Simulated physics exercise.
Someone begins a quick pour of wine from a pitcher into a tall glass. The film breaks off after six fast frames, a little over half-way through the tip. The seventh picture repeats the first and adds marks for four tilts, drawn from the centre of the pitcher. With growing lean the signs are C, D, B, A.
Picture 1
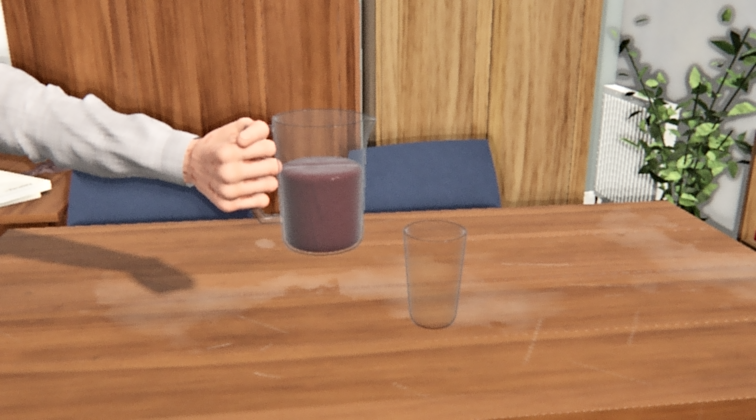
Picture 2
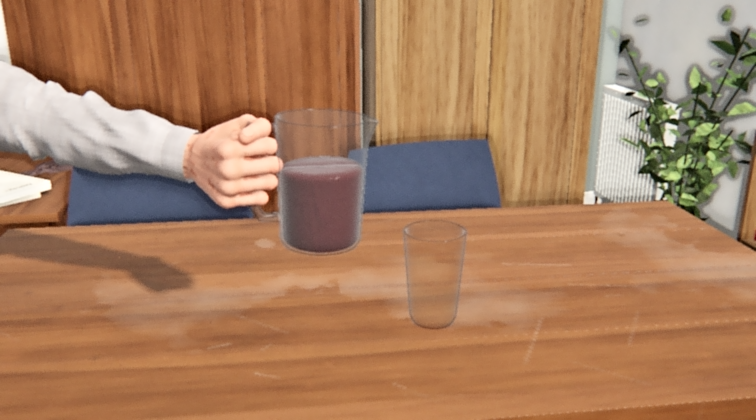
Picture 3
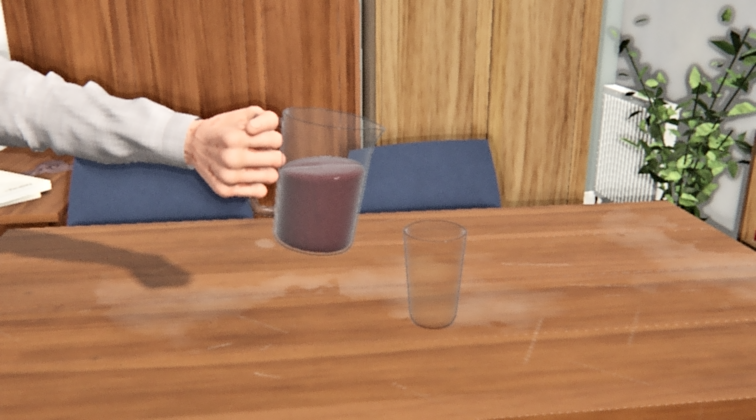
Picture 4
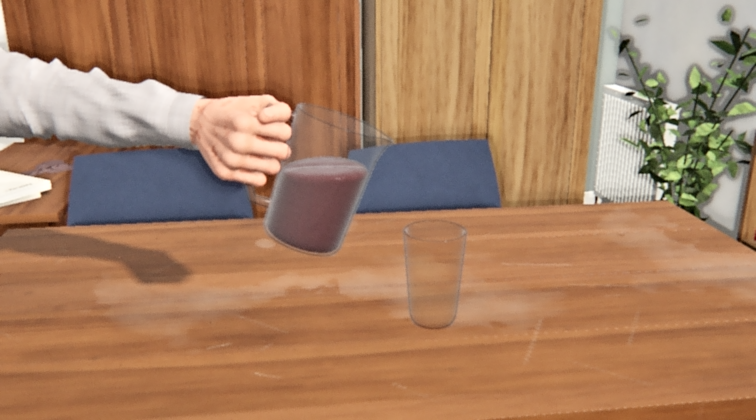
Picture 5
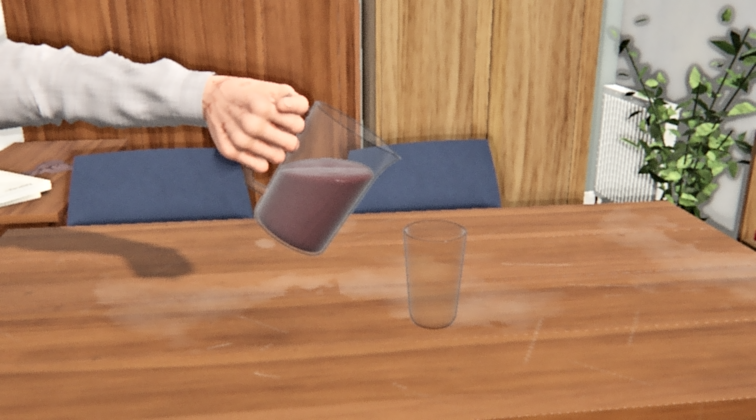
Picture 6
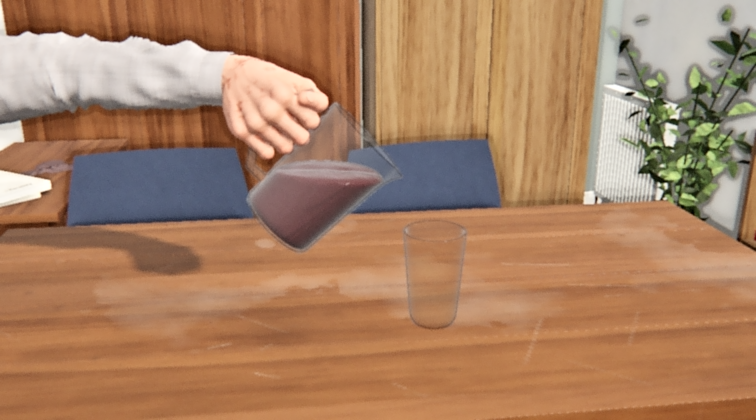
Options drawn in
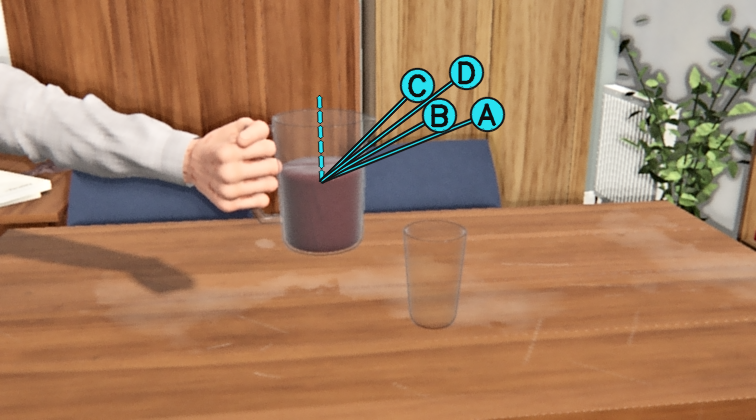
Hand in a light grey sleeve tilting a clear pitcher of dark red liquid rightward above a wooden table, near an empty glass.
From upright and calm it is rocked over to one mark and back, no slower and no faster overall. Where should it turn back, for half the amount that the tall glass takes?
The answer is tilt A.
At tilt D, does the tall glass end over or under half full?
Under.
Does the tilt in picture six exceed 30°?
Yes.
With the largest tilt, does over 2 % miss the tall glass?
No, it does not.
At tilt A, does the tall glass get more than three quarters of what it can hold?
No, less.
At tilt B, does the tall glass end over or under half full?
Under.
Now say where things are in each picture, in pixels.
In the first frame, upright, lip at (374, 118); rim of the tall glass round (435, 230); nothing has left yet.
In the second frame, tipped about 2°, lip at (377, 121); nothing has left yet.
In the third frame, tipped about 9°, lip at (383, 128); nothing has left yet.
In the fourth frame, tipped about 20°, lip at (392, 140); nothing has left yet.
In the fifth frame, tipped about 33°, lip at (399, 156); nothing has left yet.
In the sixth frame, tipped about 47°, lip at (401, 175); nothing has left yet.
In cyan, A at (471, 120); B at (424, 123); C at (405, 97); D at (452, 82).
For tilt A, the tall glass ends with about 49 % of what it can hold.
For tilt B, the tall glass ends with about 25 % of what it can hold.
For tilt C, the tall glass ends with about 1 % of what it can hold.
For tilt D, the tall glass ends with about 9 % of what it can hold.
